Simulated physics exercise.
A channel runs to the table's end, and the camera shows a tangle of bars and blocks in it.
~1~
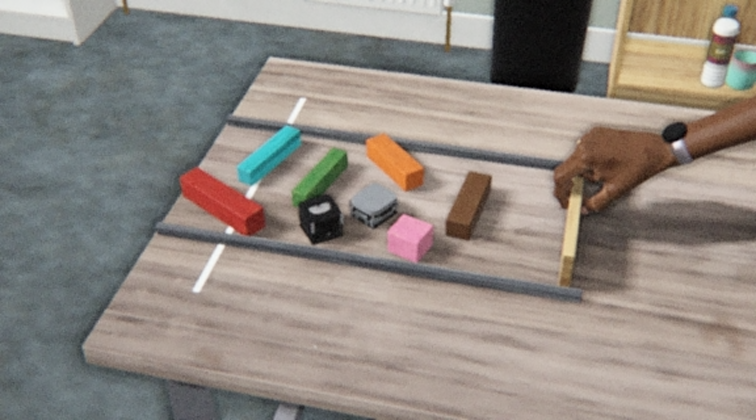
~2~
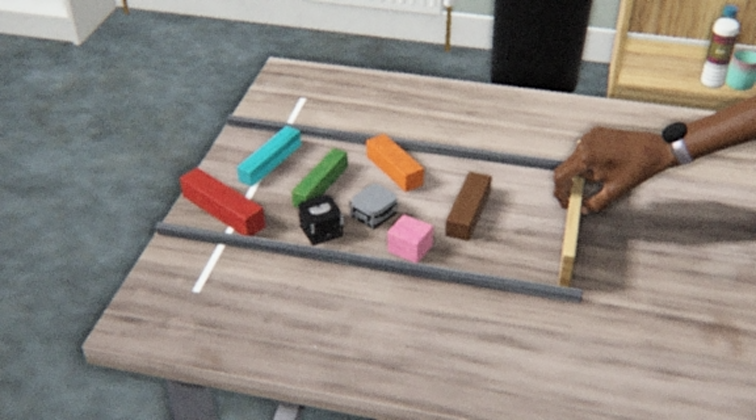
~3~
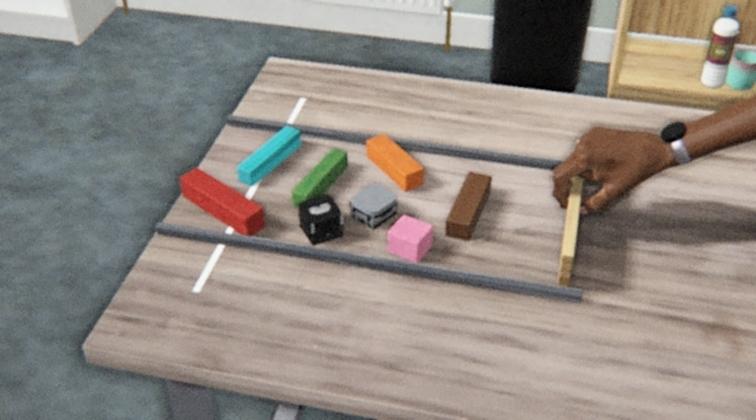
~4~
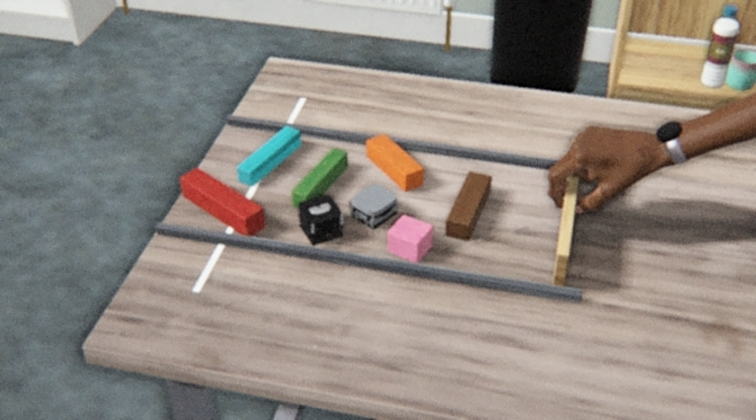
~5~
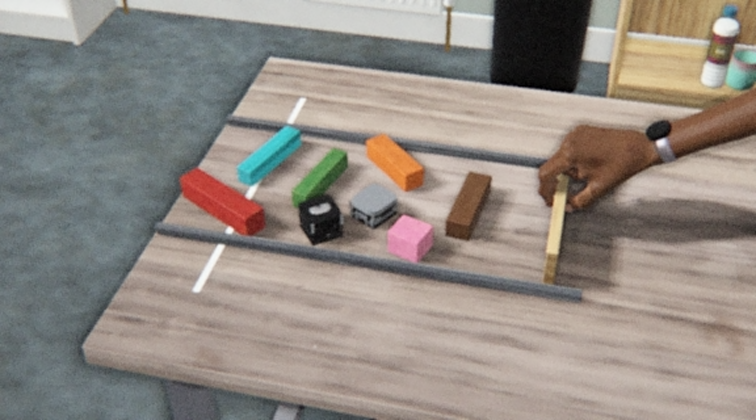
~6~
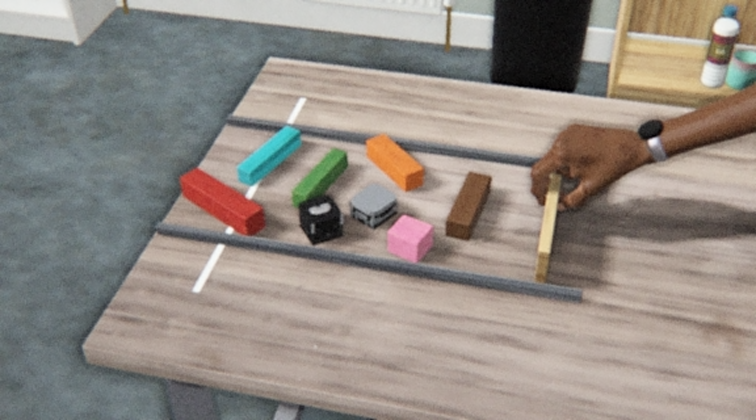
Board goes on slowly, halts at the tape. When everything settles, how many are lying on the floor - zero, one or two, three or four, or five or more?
Just one or two.
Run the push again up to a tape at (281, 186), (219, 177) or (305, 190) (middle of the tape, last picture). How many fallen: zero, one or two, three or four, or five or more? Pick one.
In the order the places were given: One or two, five or over, none at all.
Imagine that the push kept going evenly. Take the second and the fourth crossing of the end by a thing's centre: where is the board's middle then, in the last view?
About (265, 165), then (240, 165).
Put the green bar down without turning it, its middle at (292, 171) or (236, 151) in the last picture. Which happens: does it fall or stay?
First place: It does not drop; second place: It goes off the edge.
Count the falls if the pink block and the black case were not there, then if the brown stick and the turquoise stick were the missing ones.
First try: 1 fallen; other try: 1.
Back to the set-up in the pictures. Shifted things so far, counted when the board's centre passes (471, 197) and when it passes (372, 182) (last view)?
First 1 and then 6.
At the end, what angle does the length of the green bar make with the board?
Some 10 degrees.
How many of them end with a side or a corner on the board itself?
2 in contact.
Soon after, none off yet; red bar at rest near (222, 202); turquoise stick at rest near (270, 156); green bar at rest near (321, 179).
In the end, the number that fall off is one or two; gone, turquoise stick and red bar.
